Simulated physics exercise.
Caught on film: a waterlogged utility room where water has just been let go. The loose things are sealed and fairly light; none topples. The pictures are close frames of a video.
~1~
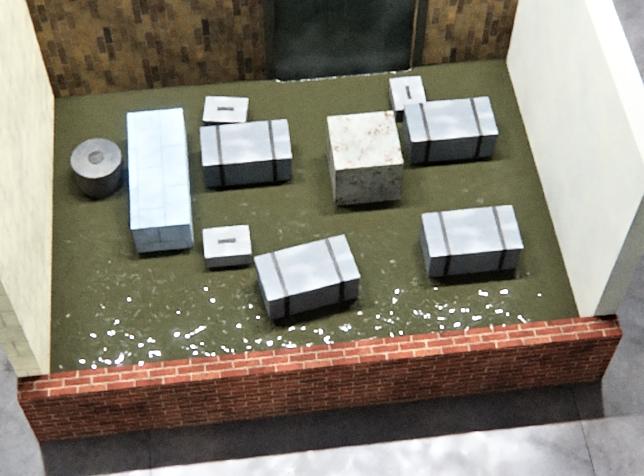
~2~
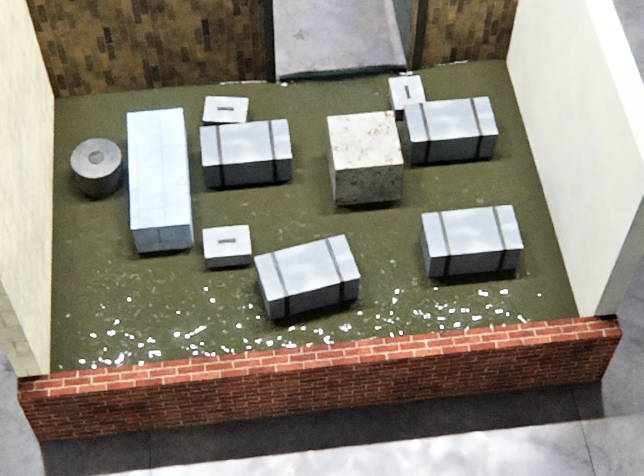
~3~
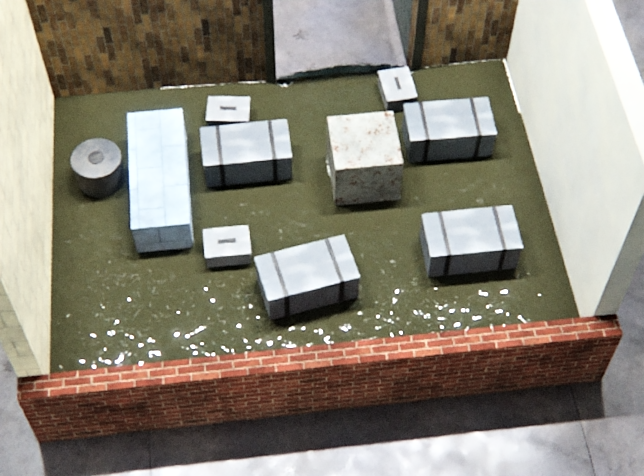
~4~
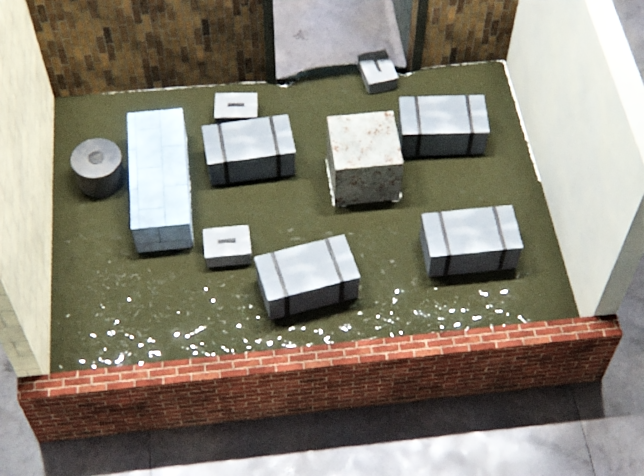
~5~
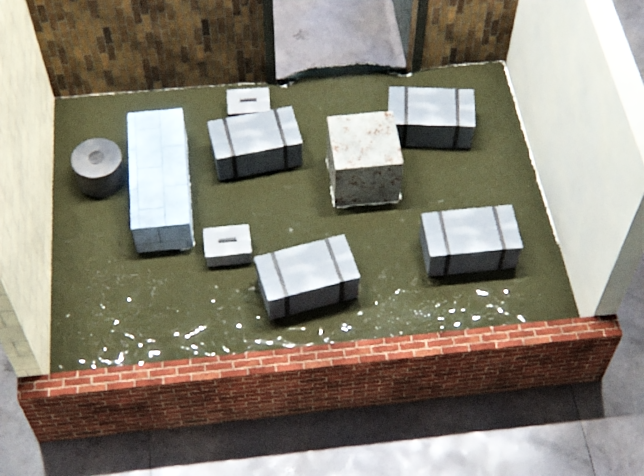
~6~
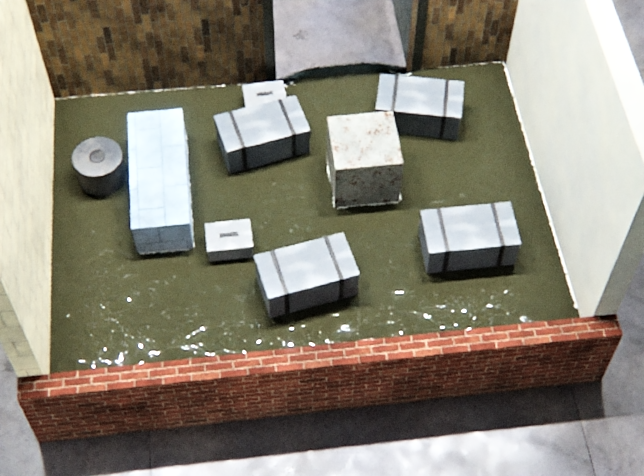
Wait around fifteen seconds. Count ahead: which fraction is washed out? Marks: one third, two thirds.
It is two thirds or more.
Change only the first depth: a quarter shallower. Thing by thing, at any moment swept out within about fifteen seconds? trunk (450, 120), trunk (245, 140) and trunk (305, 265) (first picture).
As listed: Gone, washed out, no.
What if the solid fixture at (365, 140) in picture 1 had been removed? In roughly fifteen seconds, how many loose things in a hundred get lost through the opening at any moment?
Near 80 in a hundred.
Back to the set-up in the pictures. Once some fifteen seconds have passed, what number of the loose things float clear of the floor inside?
I count 2.
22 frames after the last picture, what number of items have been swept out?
5 of them.
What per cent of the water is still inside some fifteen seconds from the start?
Close to 44 %.
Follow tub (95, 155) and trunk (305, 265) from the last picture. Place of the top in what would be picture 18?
Close to (106, 123) and (342, 222).
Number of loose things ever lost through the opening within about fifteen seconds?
The number is 6.
A moment on, 2 of 8 are out; 6 afloat.
Next, 4 of 8 are out; 4 afloat.
Later, 5 of 8 are out; 3 afloat.
In the end, 6 of 8 are out; 2 afloat.
